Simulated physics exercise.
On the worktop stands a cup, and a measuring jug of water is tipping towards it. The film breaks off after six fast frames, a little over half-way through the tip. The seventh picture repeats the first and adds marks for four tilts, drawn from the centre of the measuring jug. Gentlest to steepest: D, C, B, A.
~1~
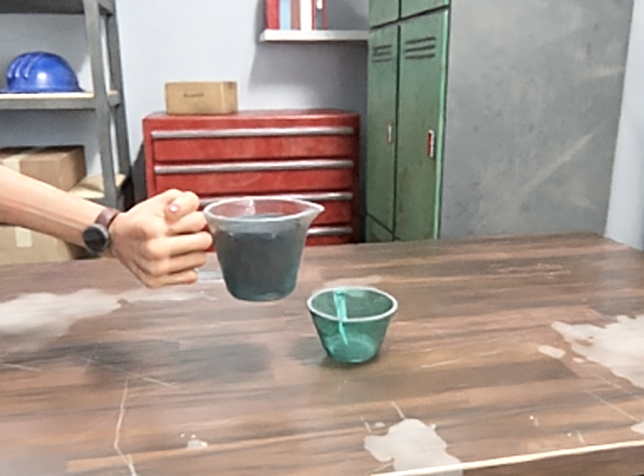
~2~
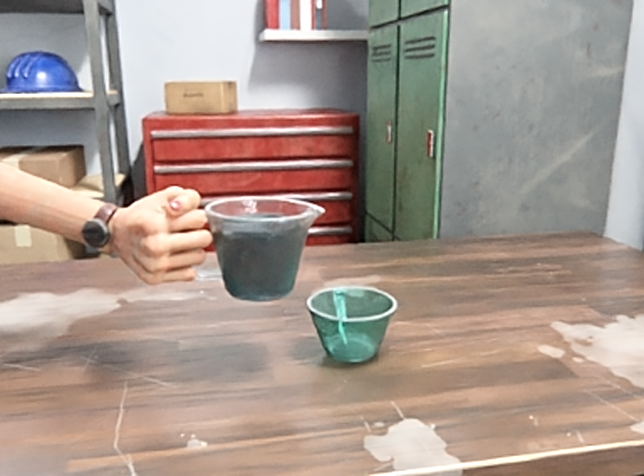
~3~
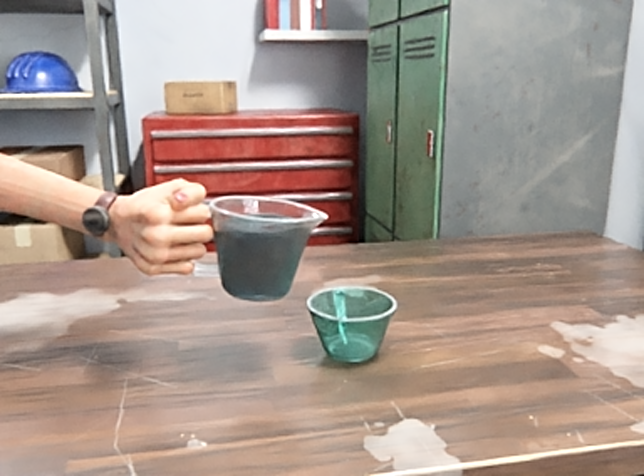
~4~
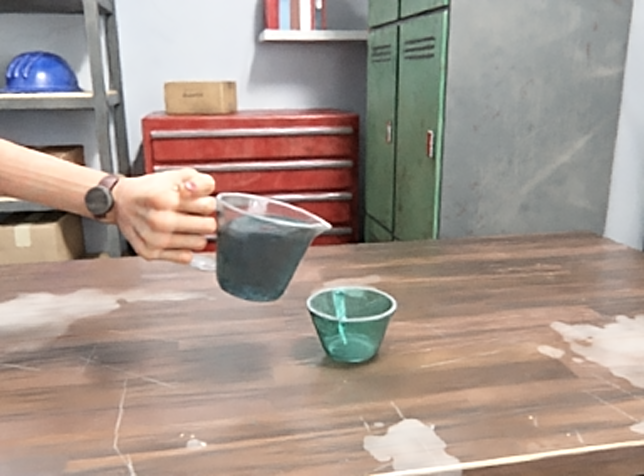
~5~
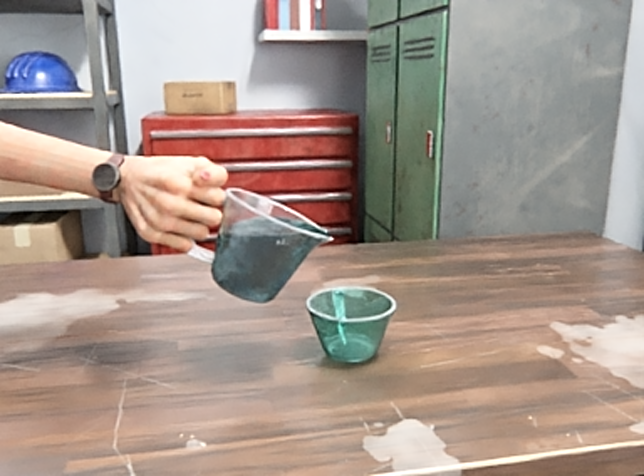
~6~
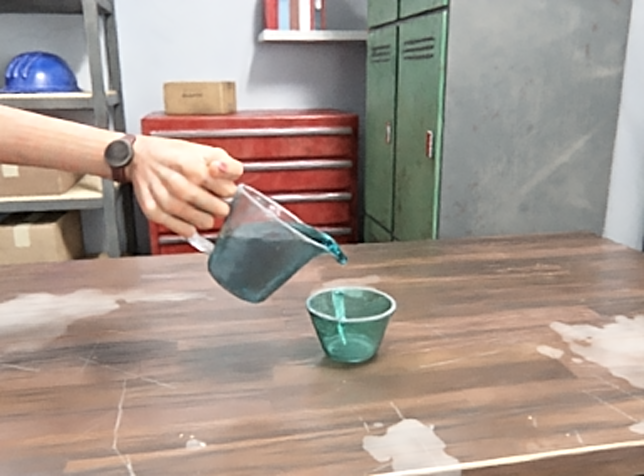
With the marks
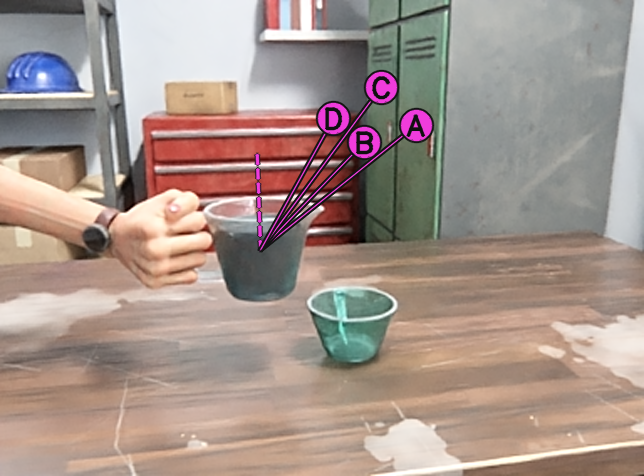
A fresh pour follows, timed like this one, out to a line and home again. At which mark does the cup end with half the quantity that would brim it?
The best tilt is B.
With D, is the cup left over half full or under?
Under half.
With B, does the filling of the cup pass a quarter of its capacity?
Yes.
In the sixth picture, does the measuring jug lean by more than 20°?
Yes, it does.
On the marked copy, A at (402, 135); B at (352, 154); C at (370, 101); D at (325, 133).
With A, the cup ends with about 66 % of what it can hold; 8 % of the water is spilt.
With B, the cup ends with about 53 % of what it can hold; 3 % of the water is spilt.
With C, the cup ends with about 37 % of what it can hold.
With D, the cup ends with about 21 % of what it can hold.
